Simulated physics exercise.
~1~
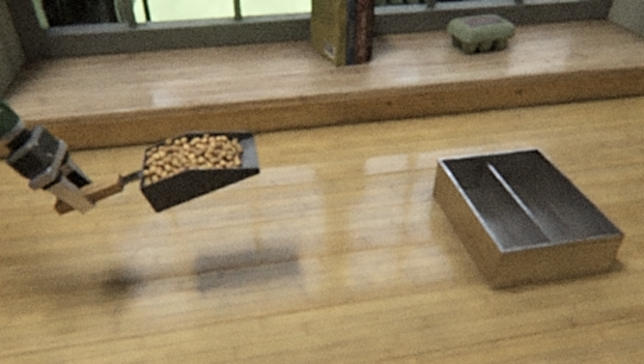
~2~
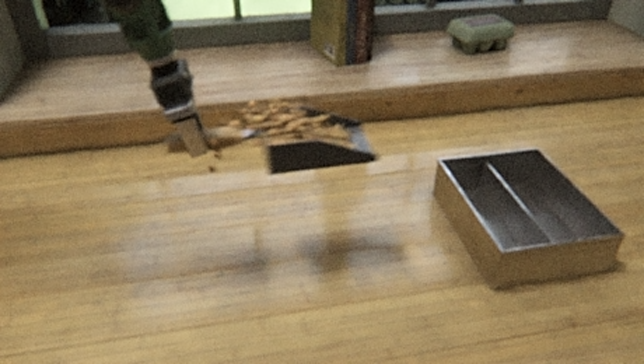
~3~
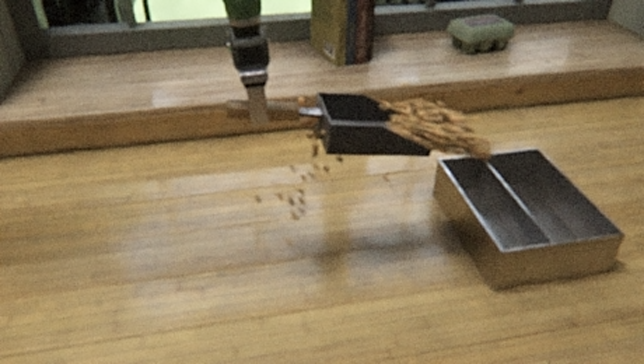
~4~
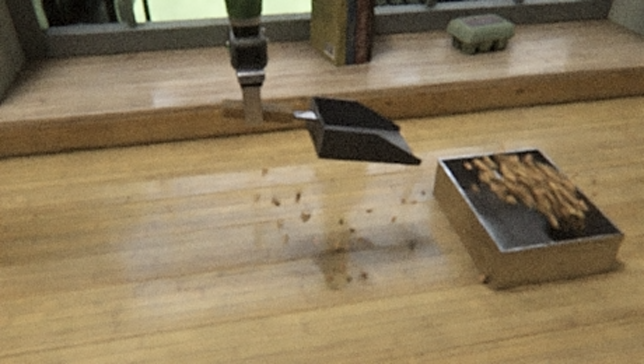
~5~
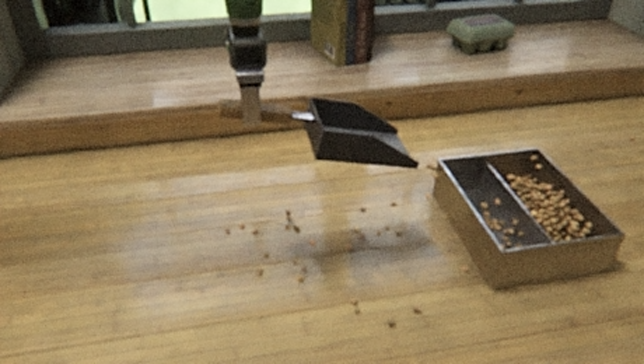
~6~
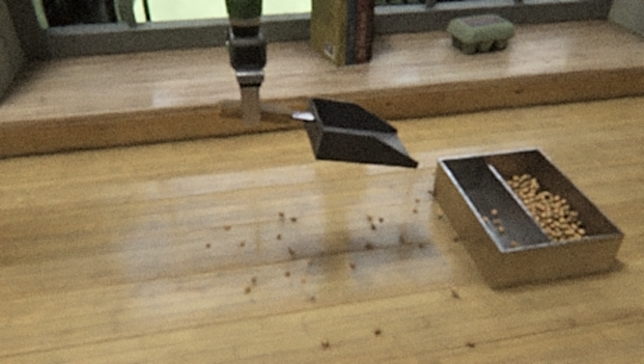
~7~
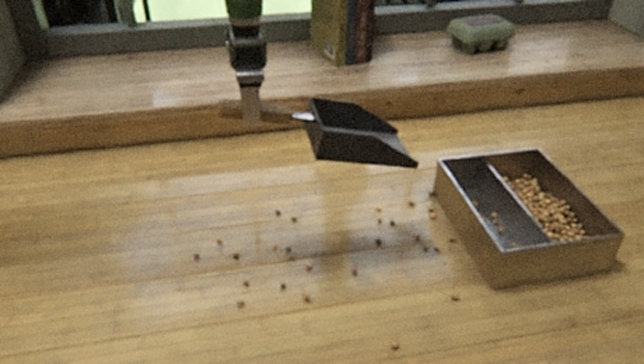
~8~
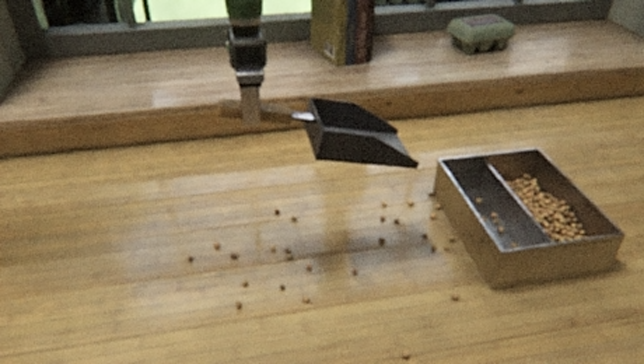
Robot arm swinging a dark scoop right and flinging chickpeas into a divided bin, most landing in the far compartment, some scattering tableward.
